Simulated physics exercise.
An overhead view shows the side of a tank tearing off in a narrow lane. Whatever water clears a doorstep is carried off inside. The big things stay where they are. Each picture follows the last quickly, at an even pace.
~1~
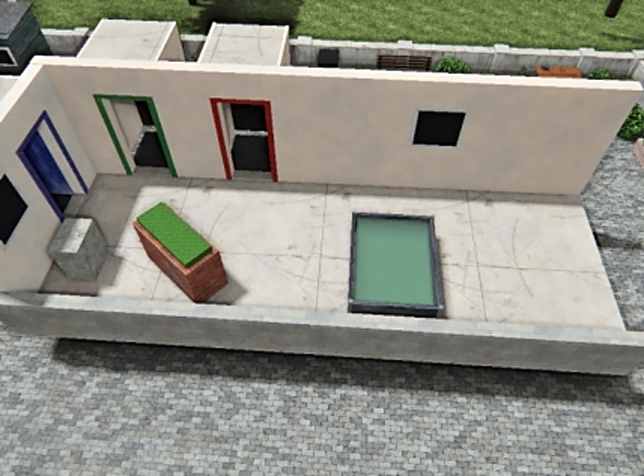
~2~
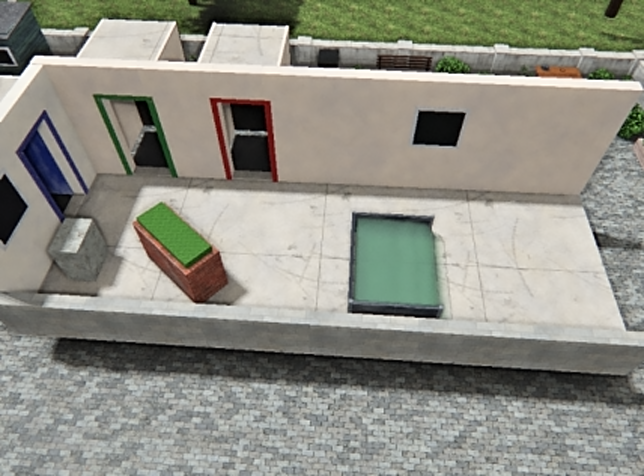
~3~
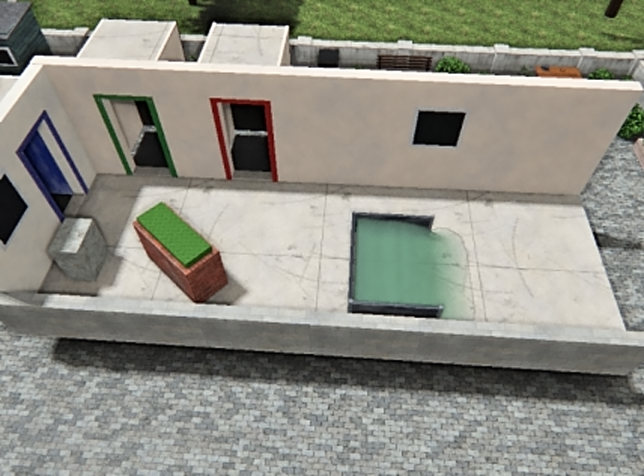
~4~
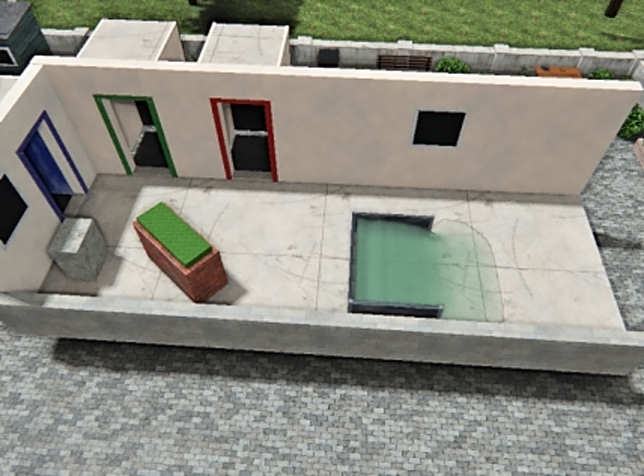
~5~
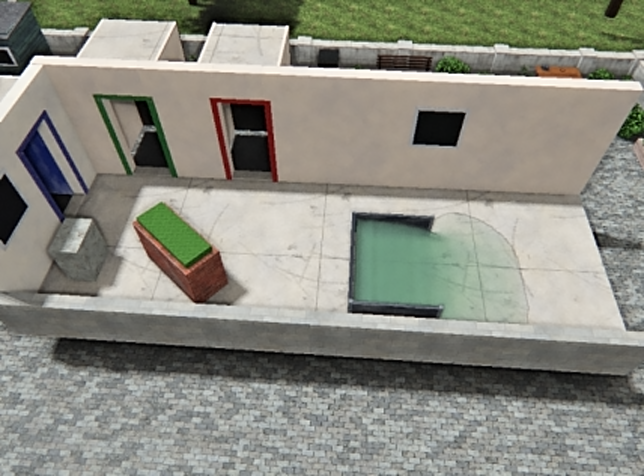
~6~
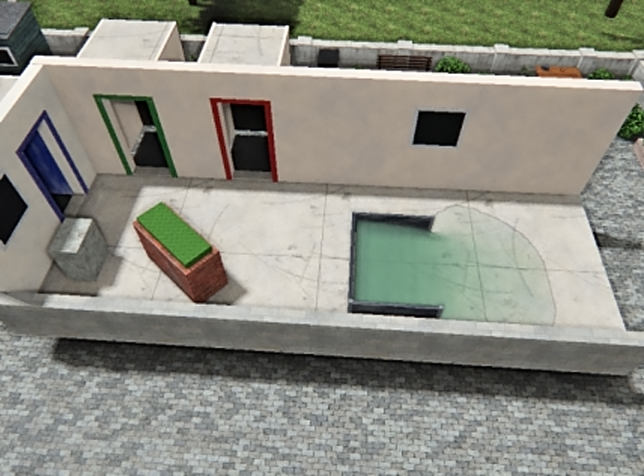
In a narrow walled yard seen from above, the right side of an open tank of green water gives way, and the water pours out through the gap, spreading rightward across the pale paving in a widening, rounded sheet.
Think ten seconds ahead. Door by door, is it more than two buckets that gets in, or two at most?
My prediction: The red door receives no more than two buckets, the green door receives no more than two buckets, the blue door receives no more than two buckets.
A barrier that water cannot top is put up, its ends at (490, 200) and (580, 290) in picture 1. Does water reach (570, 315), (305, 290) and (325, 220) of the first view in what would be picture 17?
Submerged; untouched; untouched.
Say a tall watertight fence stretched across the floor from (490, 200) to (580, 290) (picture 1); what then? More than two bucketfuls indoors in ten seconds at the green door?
Looks like the green door doesn't reach that amount here.
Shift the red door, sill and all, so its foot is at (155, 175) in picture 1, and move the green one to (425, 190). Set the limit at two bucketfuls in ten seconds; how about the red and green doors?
The red one stays within it, the green one stays within it.
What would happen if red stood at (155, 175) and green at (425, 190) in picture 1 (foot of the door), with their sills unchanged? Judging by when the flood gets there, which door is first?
First: The green-painted one.
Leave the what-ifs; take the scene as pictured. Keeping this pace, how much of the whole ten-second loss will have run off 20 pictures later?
I'd estimate some 65 per cent.
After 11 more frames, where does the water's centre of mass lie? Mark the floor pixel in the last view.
Close to (472, 277).
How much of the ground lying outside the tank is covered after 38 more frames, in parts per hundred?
About 35 per cent.
A moment on, water covers 30 % of the floor; the red door not reached, the green door not reached, the blue door not reached.
Next, water covers 30 % of the floor; the red door not reached, the green door not reached, the blue door not reached.
Then, water covers 35 % of the floor; the red door not reached, the green door not reached, the blue door not reached.
Later, water covers 35 % of the floor; the red door not reached, the green door not reached, the blue door not reached.
In the end, water covers 35 % of the floor; the red door not reached, the green door not reached, the blue door not reached.
